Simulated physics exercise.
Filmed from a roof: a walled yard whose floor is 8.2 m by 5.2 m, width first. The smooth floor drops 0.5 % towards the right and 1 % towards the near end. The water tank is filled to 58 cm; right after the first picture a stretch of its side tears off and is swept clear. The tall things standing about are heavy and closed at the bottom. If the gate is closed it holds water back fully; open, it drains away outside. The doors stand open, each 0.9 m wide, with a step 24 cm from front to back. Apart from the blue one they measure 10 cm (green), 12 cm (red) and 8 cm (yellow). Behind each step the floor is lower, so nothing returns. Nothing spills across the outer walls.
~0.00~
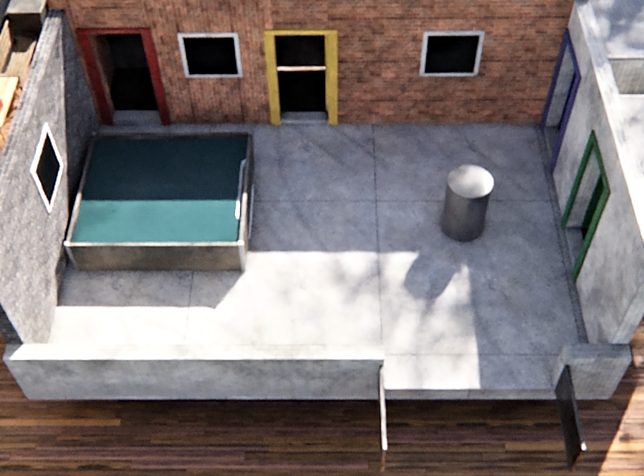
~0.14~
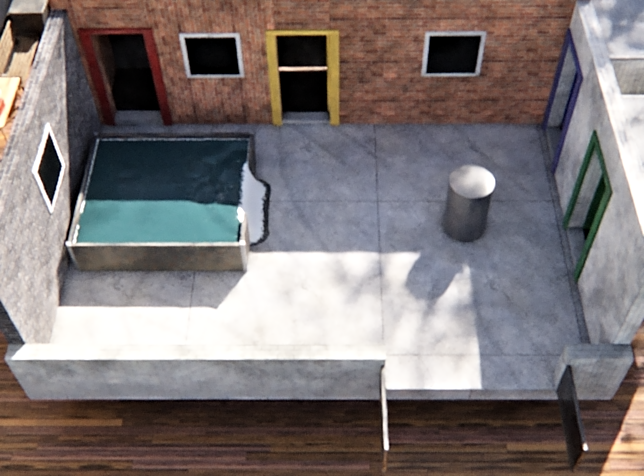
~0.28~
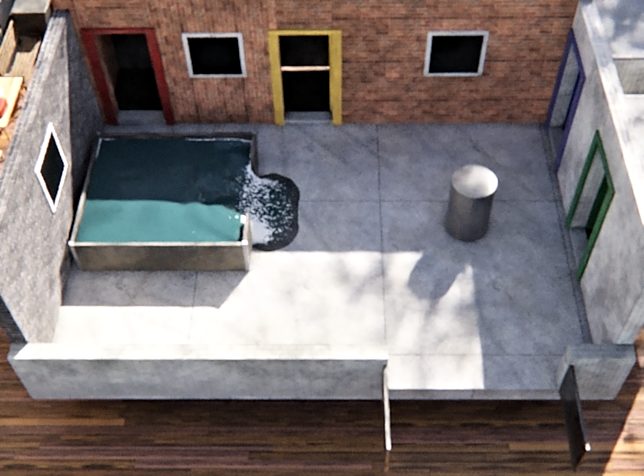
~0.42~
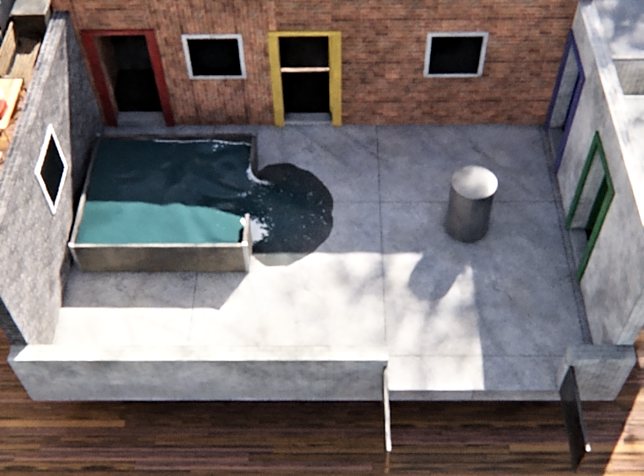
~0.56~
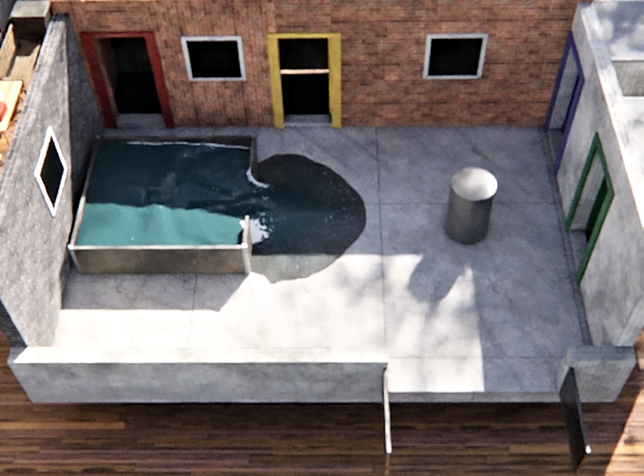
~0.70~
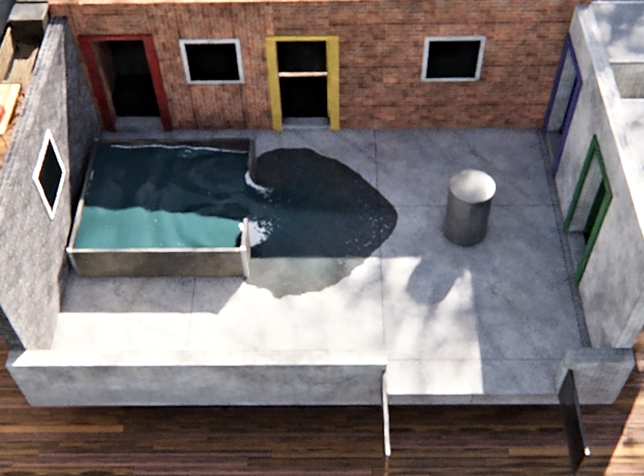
Walled yard with a water tank at left, its right side opening and dark water gushing out, spreading rightward across the floor.
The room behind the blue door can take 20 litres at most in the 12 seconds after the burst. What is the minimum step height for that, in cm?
Close to 25 cm is just enough.
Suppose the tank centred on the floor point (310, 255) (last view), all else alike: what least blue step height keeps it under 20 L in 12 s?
About 10.5 cm.
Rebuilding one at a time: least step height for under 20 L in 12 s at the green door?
About 10.5 cm at green.
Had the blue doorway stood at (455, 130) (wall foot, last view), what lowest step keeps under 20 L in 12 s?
Roughly 9.5 cm.
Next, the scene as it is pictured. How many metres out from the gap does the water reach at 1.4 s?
Roughly 4.6 m.
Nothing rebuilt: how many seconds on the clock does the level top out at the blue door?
At about 3.4 s.
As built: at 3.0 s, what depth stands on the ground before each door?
Depths in cm: Green 8, red 0, yellow 3, blue 28.
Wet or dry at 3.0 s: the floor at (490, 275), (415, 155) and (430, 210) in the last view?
In that order: Wet, wet, wet.
After 1.4 s water covers 30 % of the floor, deepest (34 cm) near (261, 218); it has not reached the blue door.
After 3.0 s water covers 65 % of the floor, deepest (34 cm) near (591, 368); 28 cm at the blue door, 19 litres in over its 13 cm step.
After 12.0 s water covers 75 % of the floor, deepest (15 cm) near (581, 378); 8 cm at the blue door, 165 litres in over its 13 cm step.
At the blue door as built, the water arrived by 2.2 s and peaked near 29 cm at 3.4 s.
Run again over the same 12 s with other heights there, 31 litres in over 22.5 cm, 3 litres over 31 cm. The limit of 20 litres is kept from about 25 cm up.
